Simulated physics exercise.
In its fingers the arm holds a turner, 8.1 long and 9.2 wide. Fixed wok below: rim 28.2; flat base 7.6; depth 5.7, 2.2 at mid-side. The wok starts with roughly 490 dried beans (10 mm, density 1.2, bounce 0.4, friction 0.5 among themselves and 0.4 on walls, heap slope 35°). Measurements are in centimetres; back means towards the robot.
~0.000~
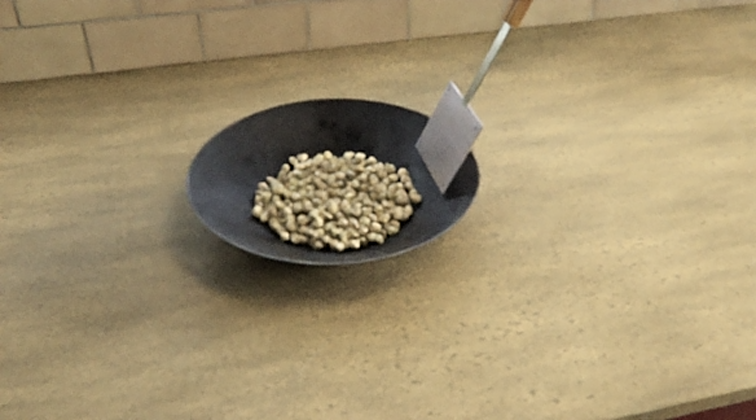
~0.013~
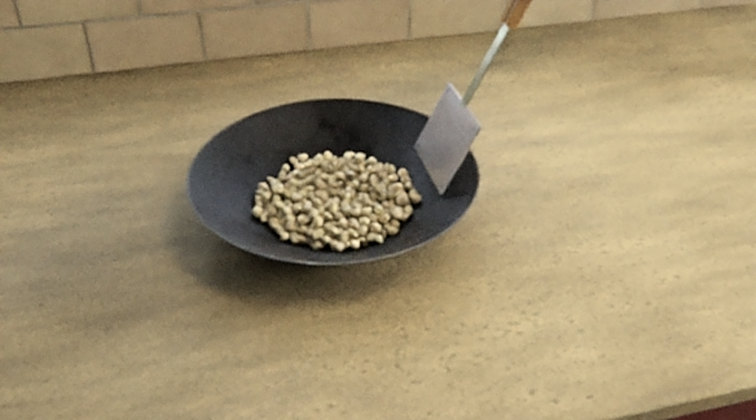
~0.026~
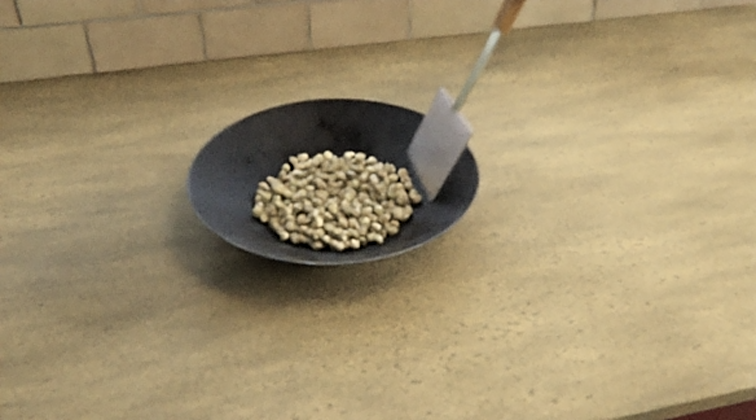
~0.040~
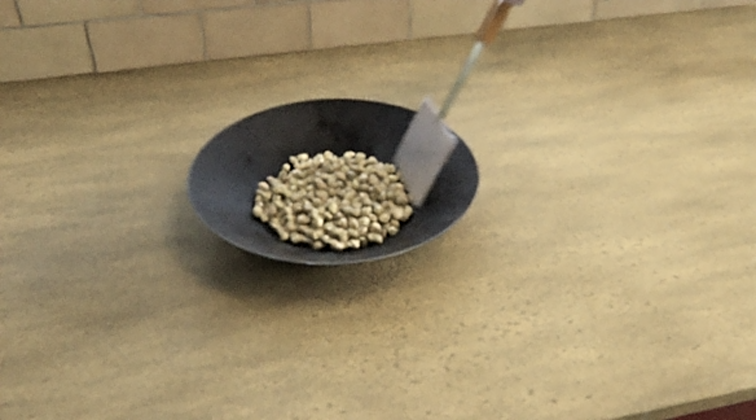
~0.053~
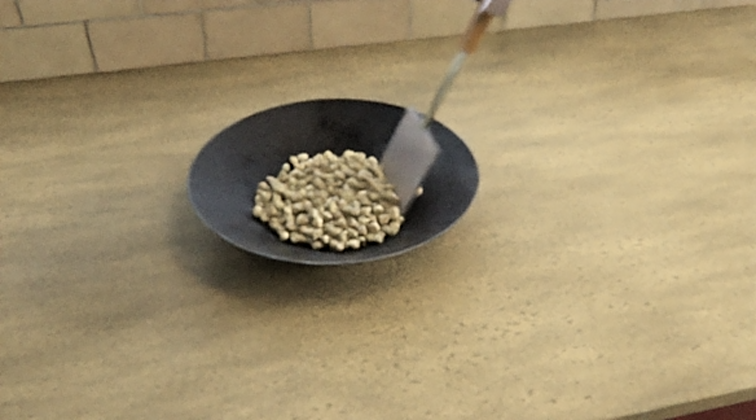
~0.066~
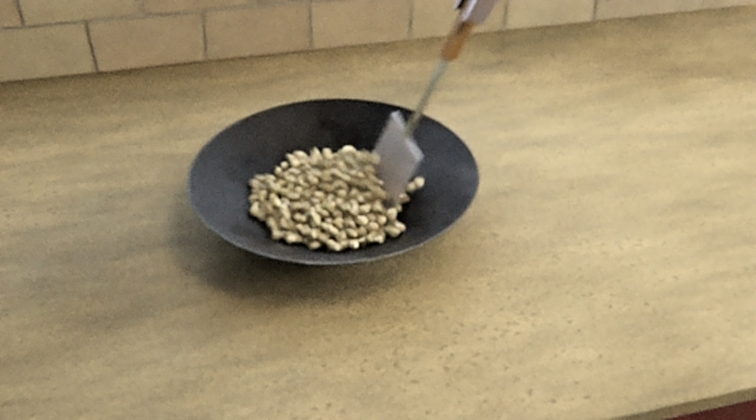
The clip shows a dark wok of pale dried beans on a countertop as a turner with a wooden-coloured handle, at first nearly still, moves left from the right side into the beans, slightly shifting those near its blade.
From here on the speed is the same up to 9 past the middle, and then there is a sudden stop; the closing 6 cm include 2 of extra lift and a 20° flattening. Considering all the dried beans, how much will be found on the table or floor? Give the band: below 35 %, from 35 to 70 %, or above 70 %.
Band: From 35 to 70 %.
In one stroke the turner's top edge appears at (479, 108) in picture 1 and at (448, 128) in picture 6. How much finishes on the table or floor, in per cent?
Around 30 per cent finishes on the table or floor.
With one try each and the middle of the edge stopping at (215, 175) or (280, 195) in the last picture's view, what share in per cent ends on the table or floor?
Respectively some 65 and 30 percent end on the table or floor.
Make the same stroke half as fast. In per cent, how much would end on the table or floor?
I'd expect near 30 per cent.
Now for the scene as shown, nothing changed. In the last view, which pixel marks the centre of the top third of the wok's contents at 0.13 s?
Roughly pixel (260, 181).
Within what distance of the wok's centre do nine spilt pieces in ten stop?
That works out to near 50 cm.
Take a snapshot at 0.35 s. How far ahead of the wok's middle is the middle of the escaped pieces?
28 cm.
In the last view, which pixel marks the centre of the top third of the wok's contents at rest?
Pixel estimate: About (259, 204).
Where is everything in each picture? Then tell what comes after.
The first picture shows the turner top edge at (466, 102), sloping 65°; upper third of the load around (339, 196), from x 255 to 415, top at y 155; 492 in the wok.
The second picture shows the turner top edge at (465, 103), sloping 65°; upper third of the load around (339, 196), from x 255 to 415, top at y 155.
The third picture shows the turner top edge at (456, 109), sloping 65°; upper third of the load around (339, 196), from x 255 to 415, top at y 155.
The fourth picture shows the turner top edge at (441, 118), sloping 65°; upper third of the load around (338, 196), from x 255 to 415, top at y 155.
The fifth picture shows the turner top edge at (424, 127), sloping 65°; upper third of the load around (340, 195), from x 255 to 415, top at y 155.
The sixth picture shows the turner top edge at (407, 134), sloping 65°; upper third of the load around (338, 189), from x 255 to 420, top at y 150; 492 in the wok.
After 0.10 s, sloping 65°, highest piece 10 above the table; 492 in the wok.
After 0.13 s, sloping 60°, highest piece 14 above the table; 490 in the wok, 2 on the blade or in flight.
After 0.35 s, sloping 45°, highest piece 15 above the table; 205 in the wok, 165 on the table or floor, 122 on the blade or in flight.
After 1.40 s, sloping 45°, highest piece 4 above the table; 287 on the table or floor, 205 in the wok.
In the end, 287 on the table or floor, 205 in the wok. That is 58 % on the table or floor.
